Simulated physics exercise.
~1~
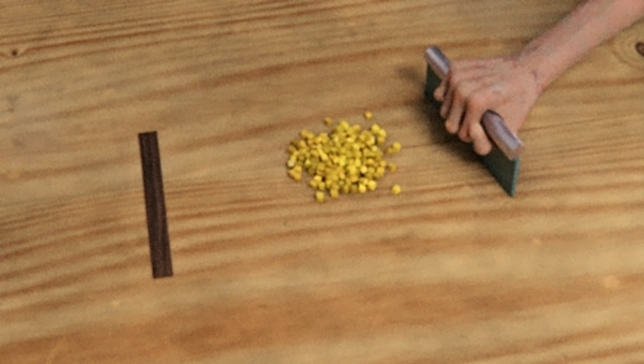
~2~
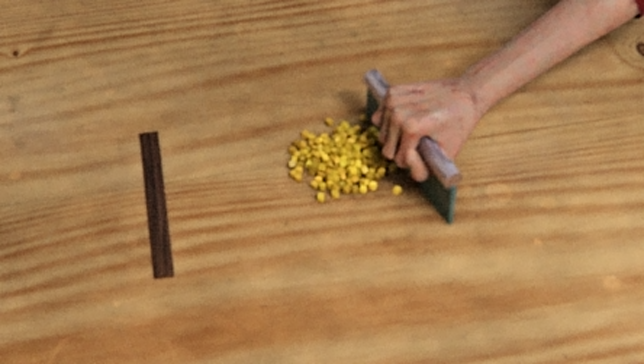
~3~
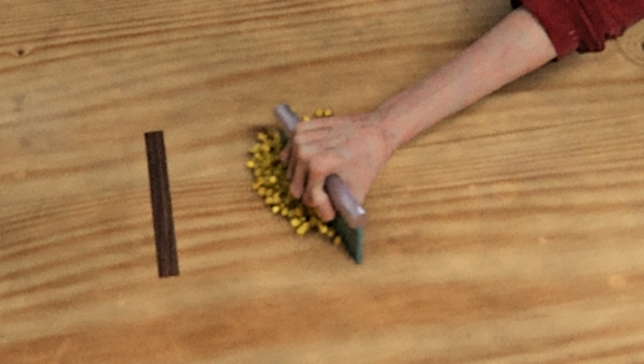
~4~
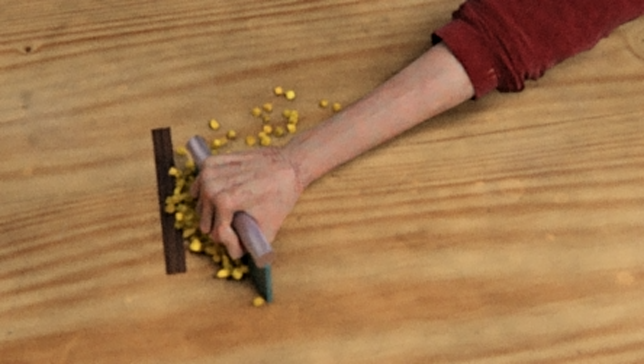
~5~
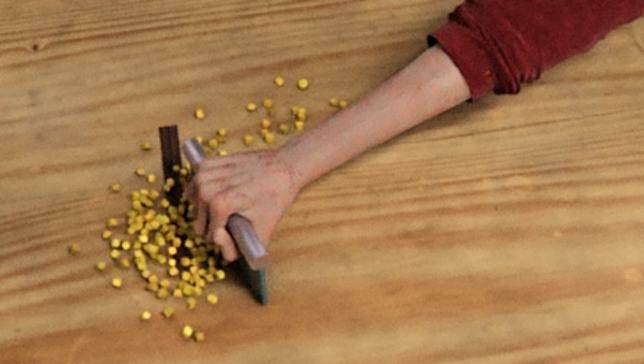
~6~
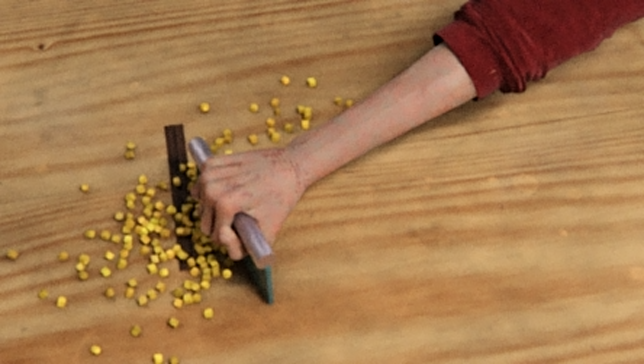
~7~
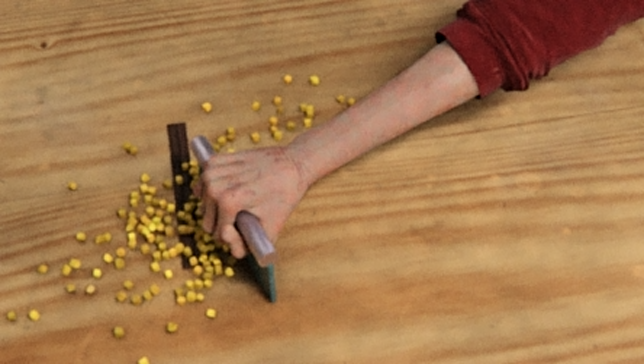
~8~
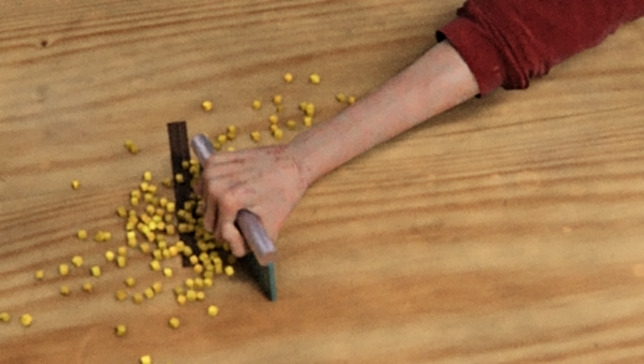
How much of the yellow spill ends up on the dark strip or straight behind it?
A large share does, well over a quarter of the pieces. The rest lie elsewhere, including beyond the strip's ends and around the scraper.
